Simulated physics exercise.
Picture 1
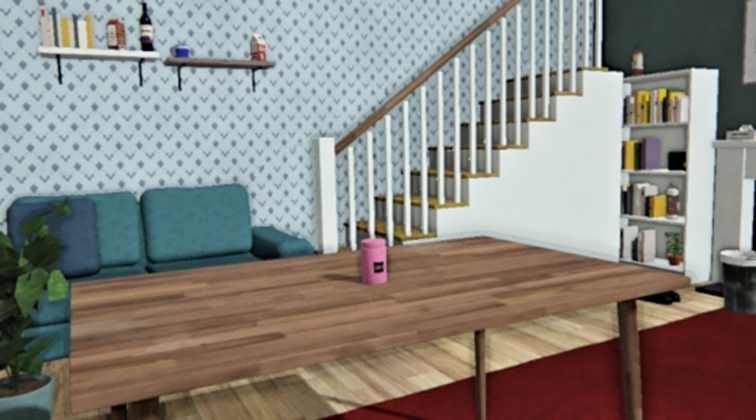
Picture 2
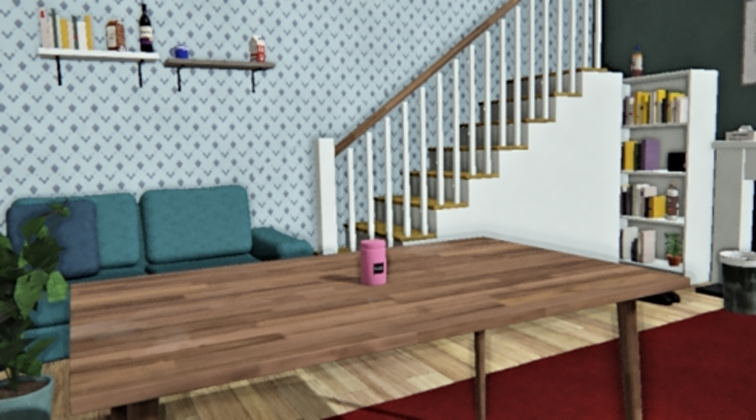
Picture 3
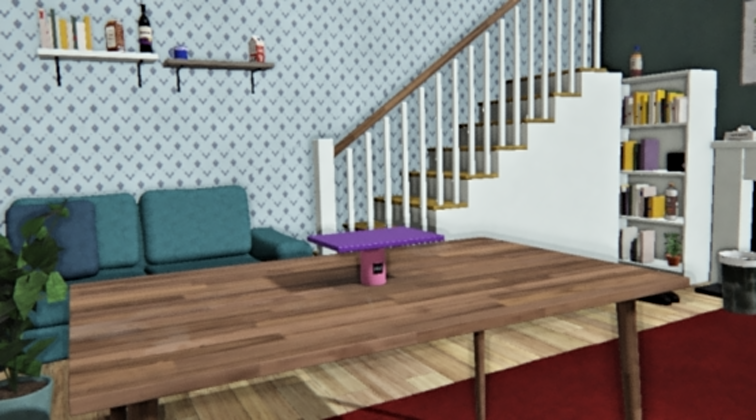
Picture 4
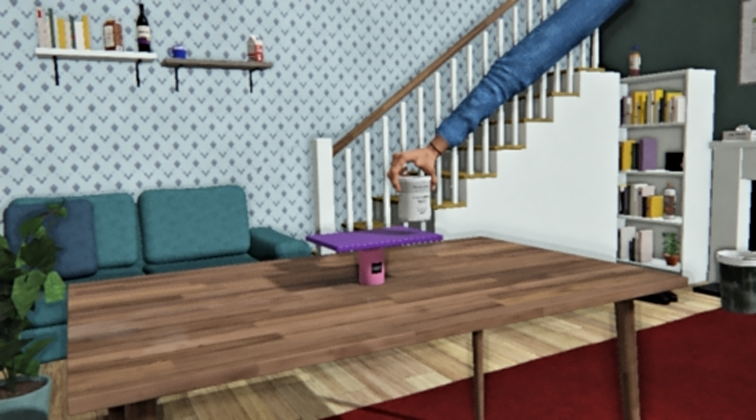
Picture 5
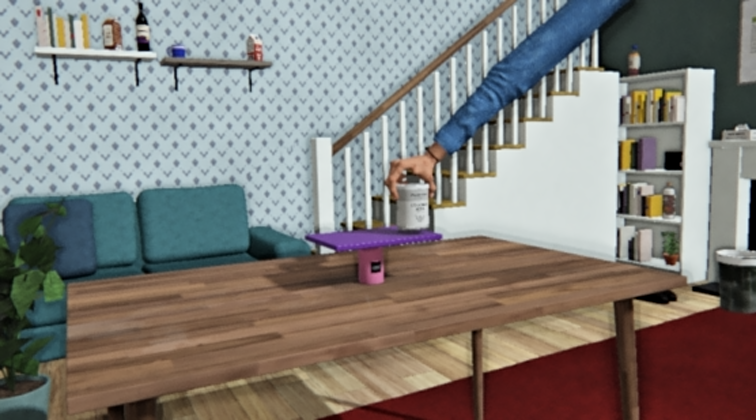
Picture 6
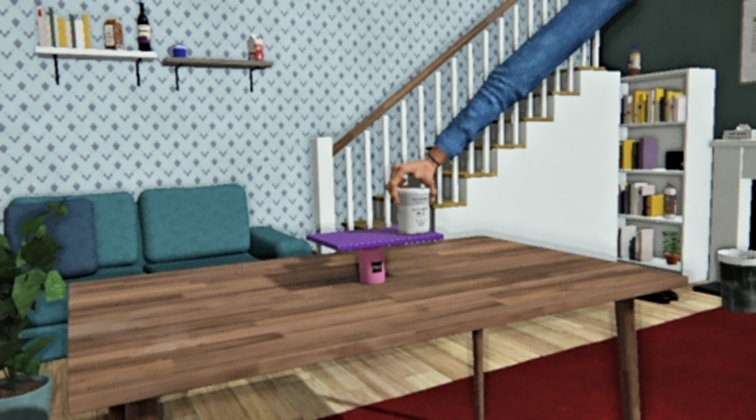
A hand in a blue denim sleeve reaches in from the upper right and lowers a white tin onto the right side of a purple board, which has appeared on top of a small pink jar. The jar stays still on a wooden table, viewed from slightly above by a nearly steady camera. Behind are a teal sofa at left, patterned wallpaper, a white-railed staircase, a bookcase and a red rug.
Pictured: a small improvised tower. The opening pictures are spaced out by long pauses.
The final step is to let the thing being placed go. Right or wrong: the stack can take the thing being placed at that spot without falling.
Wrong.
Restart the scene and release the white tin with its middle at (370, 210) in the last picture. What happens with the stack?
Outcome: Stable.
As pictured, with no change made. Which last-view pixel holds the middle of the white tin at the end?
End position in the final view: Approximately (467, 261).
Then, 0.30 s past the last view, white tin now fallen; purple lid rocked 46° from its first pose.
Then, 0.40 s past the last view, purple lid rocked 53° from its first pose.
Then, 0.70 s past the last view, purple lid rocked 36° from its first pose.
Finally, fallen, white tin; down or leaning hard in the stack, purple lid; pink jar still in place. Final places as the last picture's camera would see them, white tin near (467, 261). The stack loses its balance.
